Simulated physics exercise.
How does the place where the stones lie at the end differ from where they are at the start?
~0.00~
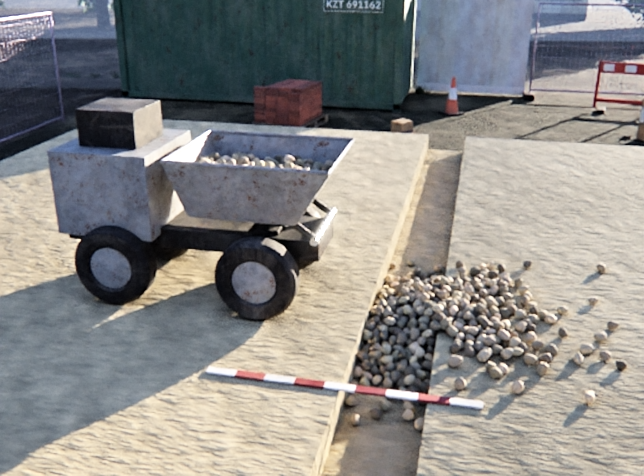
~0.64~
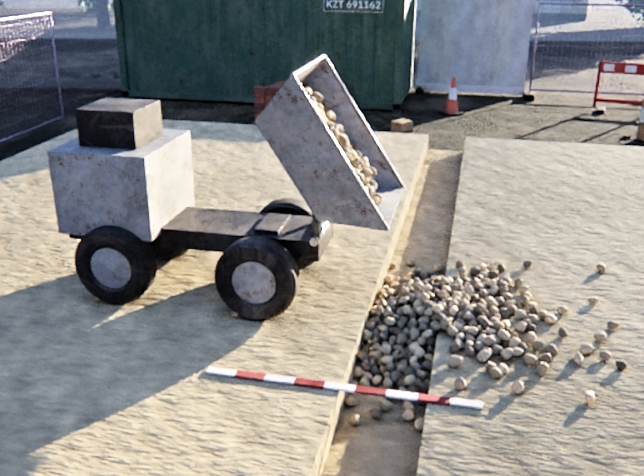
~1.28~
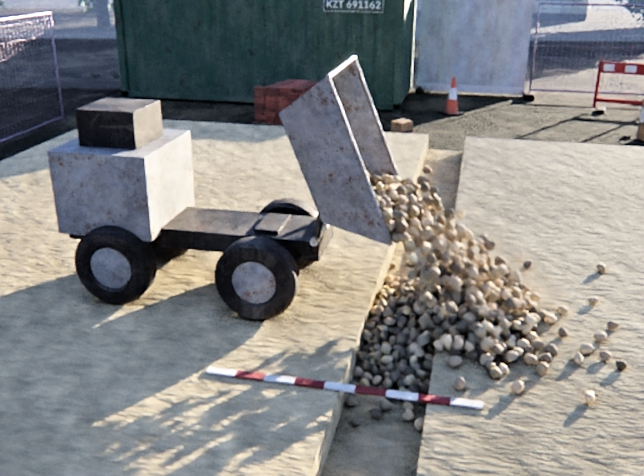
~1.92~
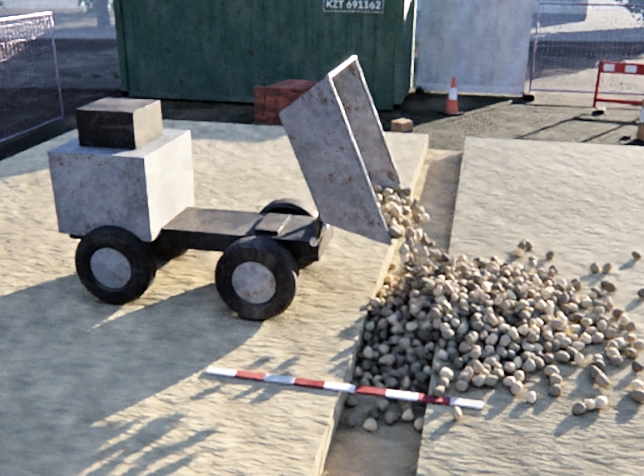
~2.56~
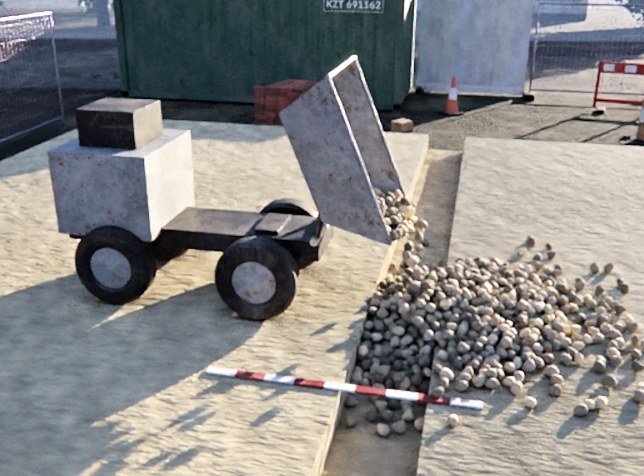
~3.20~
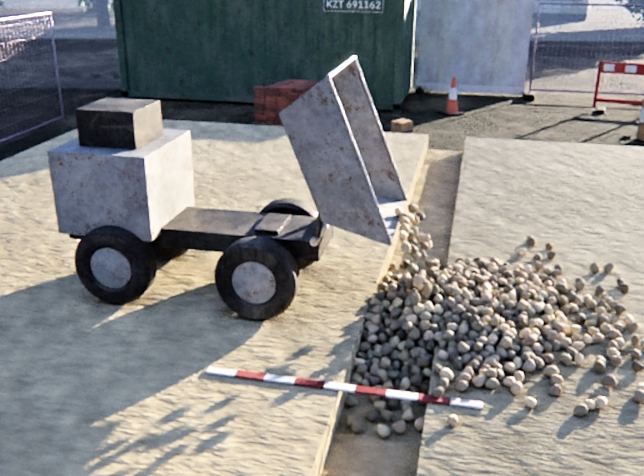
At the start the stones are split between the dumper's body and a smaller heap at the trench, but by the end they are gathered in one broad heap over the trench and the slab beyond. Taken together, they lie further right and lower in the view than before.
